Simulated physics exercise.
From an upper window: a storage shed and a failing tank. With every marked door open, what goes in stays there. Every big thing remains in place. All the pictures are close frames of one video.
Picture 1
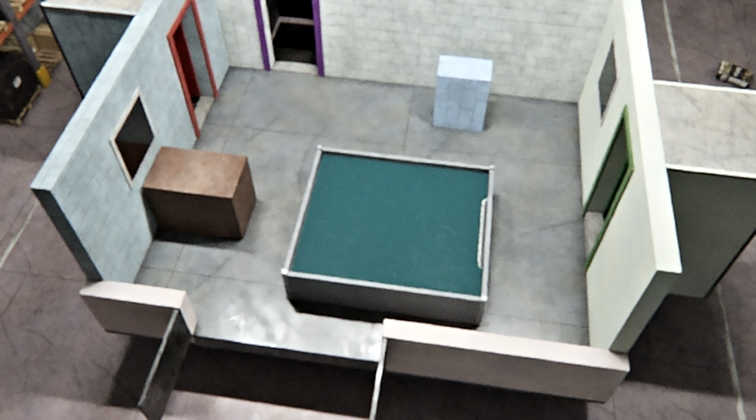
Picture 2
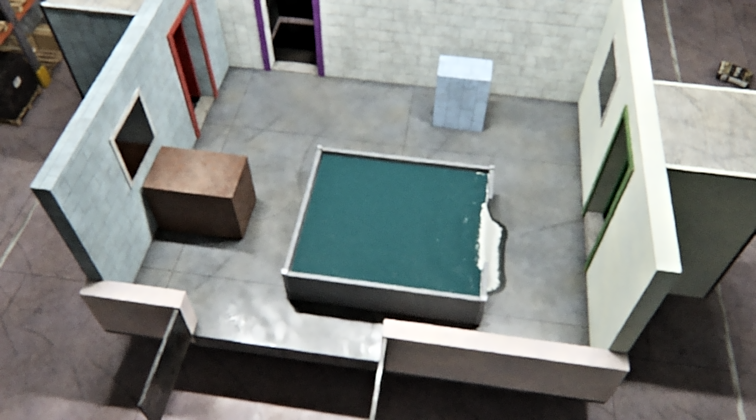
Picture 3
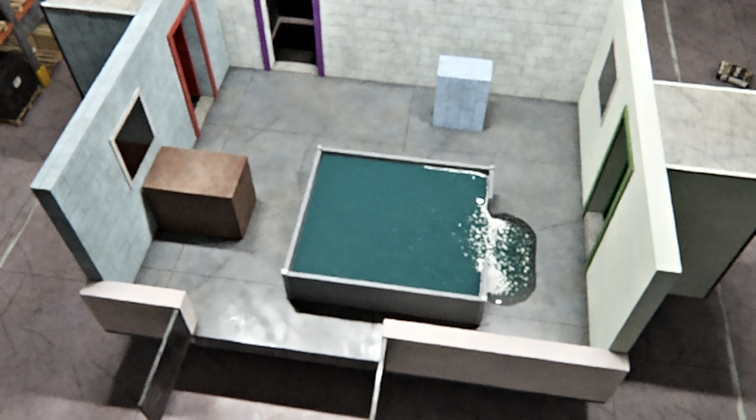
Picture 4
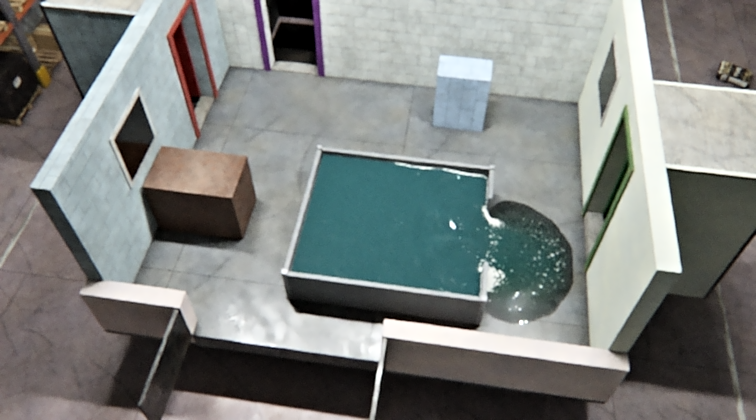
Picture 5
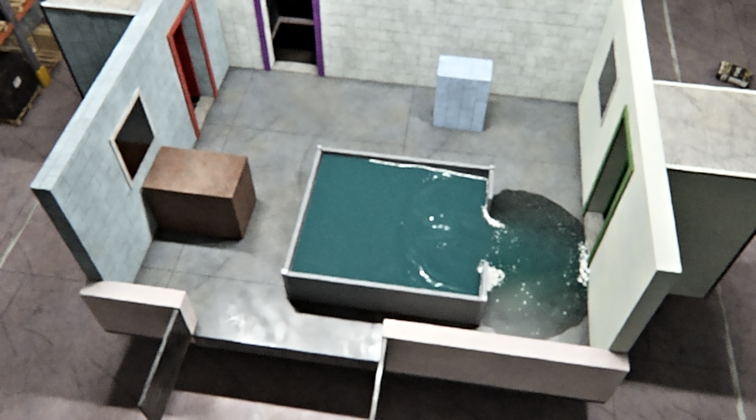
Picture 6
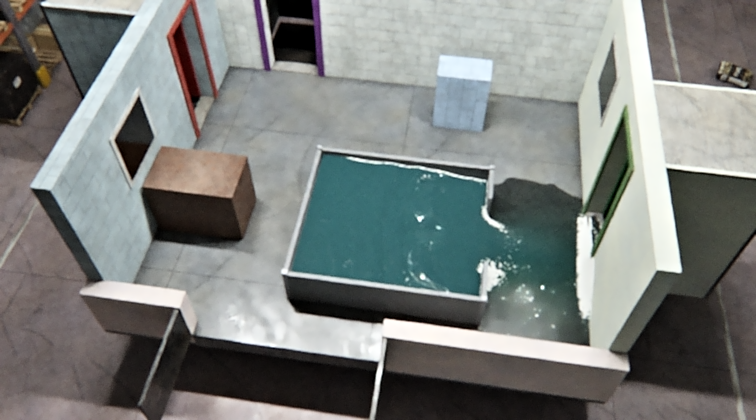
Teal water in a walled tank bursting through a gap in its right side, spreading across the grey floor to the right wall.
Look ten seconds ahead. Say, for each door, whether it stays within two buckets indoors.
The green door will go over two buckets, the purple door will keep to two buckets, the red door will go over two buckets.
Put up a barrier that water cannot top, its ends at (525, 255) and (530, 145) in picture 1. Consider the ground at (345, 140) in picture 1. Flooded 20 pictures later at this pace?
There: Under water.
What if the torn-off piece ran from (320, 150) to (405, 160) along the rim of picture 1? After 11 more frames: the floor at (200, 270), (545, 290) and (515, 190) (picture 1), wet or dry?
First kept bare, second kept bare, third kept bare.
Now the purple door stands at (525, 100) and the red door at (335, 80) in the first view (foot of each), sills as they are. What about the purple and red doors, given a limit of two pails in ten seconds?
The purple door one tops the limit, the red door one stays within it.
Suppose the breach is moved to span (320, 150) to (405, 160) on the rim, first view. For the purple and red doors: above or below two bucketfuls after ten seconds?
The purple one crosses the line and the red one crosses the line, I think.
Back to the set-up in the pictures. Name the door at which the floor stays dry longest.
It's the red door.
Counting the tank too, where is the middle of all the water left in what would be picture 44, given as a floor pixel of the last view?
At about (428, 217).
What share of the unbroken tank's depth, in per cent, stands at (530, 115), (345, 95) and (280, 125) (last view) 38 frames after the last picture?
Around 30, 6 and 4 percent, in that order.
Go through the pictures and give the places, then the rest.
Still water in the water tank at (395, 221), in the first picture.
The front is at (489, 290), out from the gap at (482, 246), in the second picture.
Water pours out at (482, 248) and has run to (524, 228), in the third picture.
The front is at (565, 286), out from the gap at (482, 248), in the fourth picture.
The front is at (587, 307), out from the gap at (482, 248), in the fifth picture.
Water pours out at (482, 247) and has run to (589, 341), in the sixth picture.
A moment on, water covers 15 % of the floor; the green door over two buckets in, the purple door not reached, the red door not reached.
Next, water covers 30 % of the floor; the green door far over two buckets in, the purple door not reached, the red door not reached.
Then, water covers 45 % of the floor; the green door far over two buckets in, the purple door not reached, the red door not reached.
Later, water covers 80 % of the floor; the green door far over two buckets in, the purple door wet at the sill, nothing in, the red door wet at the sill, nothing in.
In the end, water covers 100 % of the floor; the green door far over two buckets in, the purple door wet at the sill, nothing in, the red door over two buckets in.
